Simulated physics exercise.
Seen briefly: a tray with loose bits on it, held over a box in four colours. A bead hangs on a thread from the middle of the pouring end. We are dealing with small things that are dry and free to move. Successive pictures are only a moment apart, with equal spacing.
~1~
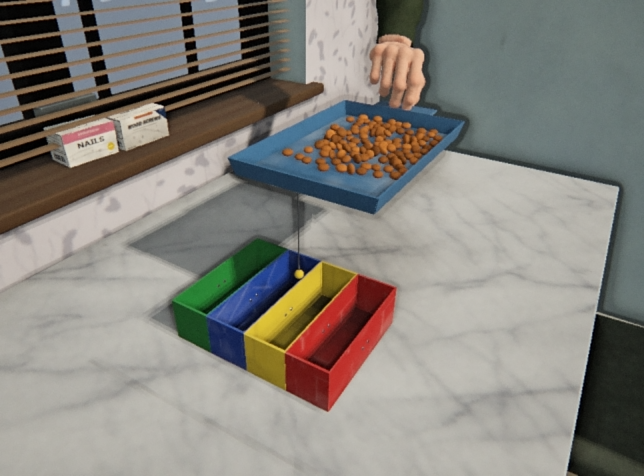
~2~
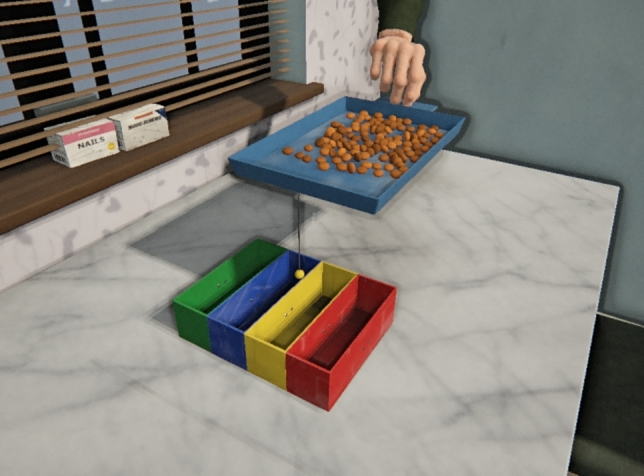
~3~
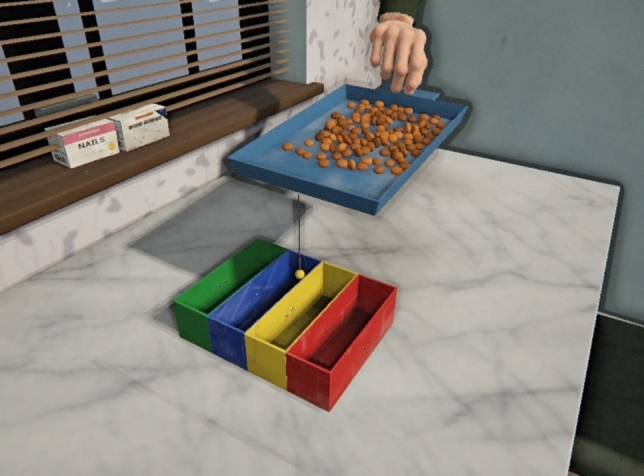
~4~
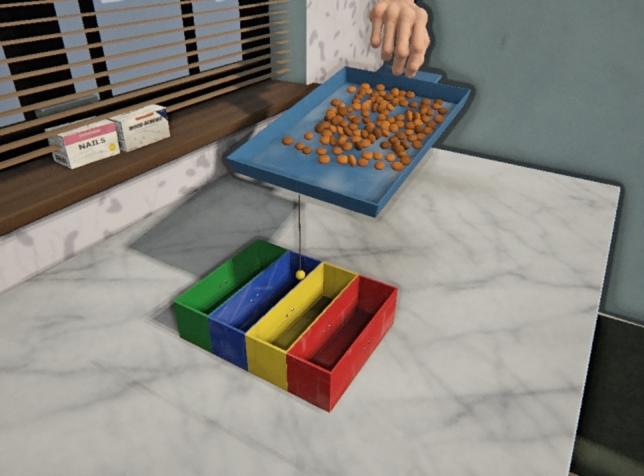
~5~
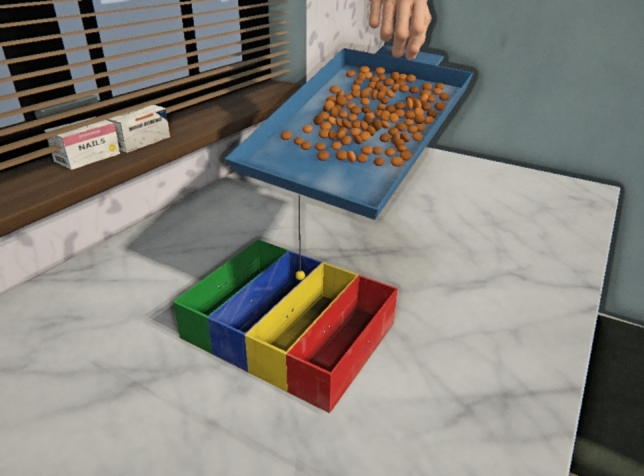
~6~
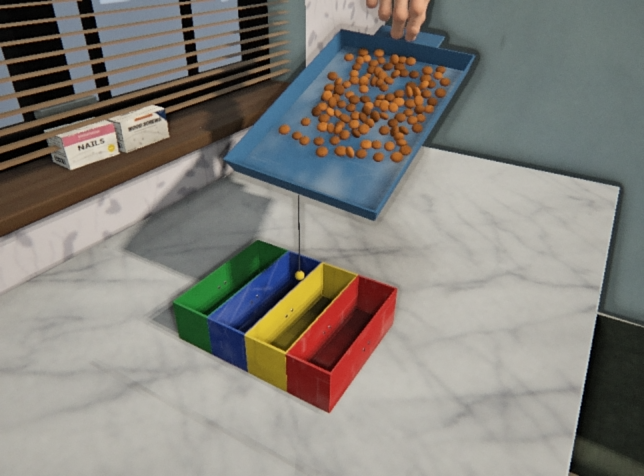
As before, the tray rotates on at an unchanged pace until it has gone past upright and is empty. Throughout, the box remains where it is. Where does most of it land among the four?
Most of it lands in the red cell.
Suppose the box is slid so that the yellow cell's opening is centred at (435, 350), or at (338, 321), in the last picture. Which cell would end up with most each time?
The first time it is the green cell, and the second time it is the yellow cell.
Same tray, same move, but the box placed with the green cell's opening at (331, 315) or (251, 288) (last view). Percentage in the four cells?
In turn about 70 and about 100 percent.
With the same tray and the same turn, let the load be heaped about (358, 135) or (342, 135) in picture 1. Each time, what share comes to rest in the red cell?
It would be 40 in a hundred, and then 30 in a hundred.
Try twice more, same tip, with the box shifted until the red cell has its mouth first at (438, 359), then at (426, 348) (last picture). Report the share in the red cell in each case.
You'd get near 0 per cent and afterwards near 0 per cent.
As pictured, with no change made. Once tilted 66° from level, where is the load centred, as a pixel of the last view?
In the last view, the load is centred close to (329, 188).
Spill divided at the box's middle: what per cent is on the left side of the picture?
Roughly 30 in a hundred.
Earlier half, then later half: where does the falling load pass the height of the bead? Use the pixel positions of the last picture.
Points: About (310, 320), then about (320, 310).
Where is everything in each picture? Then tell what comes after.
The first picture shows corners of the pouring end at (235, 157) and (376, 195), level; middle of the load at (368, 146), bits of cat kibble; bead on its thread at (299, 274); green cell at (192, 323); blue cell at (227, 340); yellow cell at (265, 358); red cell at (307, 378).
The second picture shows corners of the pouring end at (235, 157) and (376, 195), level; middle of the load at (369, 144).
The third picture shows corners of the pouring end at (234, 156) and (376, 197), tipped barely, lowest at the right corner; middle of the load at (369, 136).
The fourth picture shows corners of the pouring end at (234, 157) and (375, 200), tipped a little, lowest at the right corner; middle of the load at (380, 124).
The fifth picture shows corners of the pouring end at (232, 157) and (375, 204), tipped clearly, lowest at the right corner; middle of the load at (379, 114).
The sixth picture shows corners of the pouring end at (230, 157) and (374, 207), tipped clearly, lowest at the right corner; middle of the load at (378, 104); green cell at (193, 324); blue cell at (228, 341); yellow cell at (266, 359); red cell at (308, 379).
Soon after the last picture, tray tipped steeply; nearly all on the tray; a small part falling or outside the box.
A little later, tray tipped past a quarter turn; about a quarter on the tray; about a quarter in the red cell; about a quarter in the yellow cell; a small part in the blue cell; about a quarter falling or outside the box.
Later still, tray tipped past a quarter turn; about a third in the red cell; about a quarter in the yellow cell; a small part in the blue cell; a stray few in the green cell; about a quarter falling or outside the box.
At rest, tray tipped past a quarter turn; about a third in the red cell; about a quarter in the yellow cell; a small part in the blue cell; a stray few in the green cell; about a quarter outside the box.
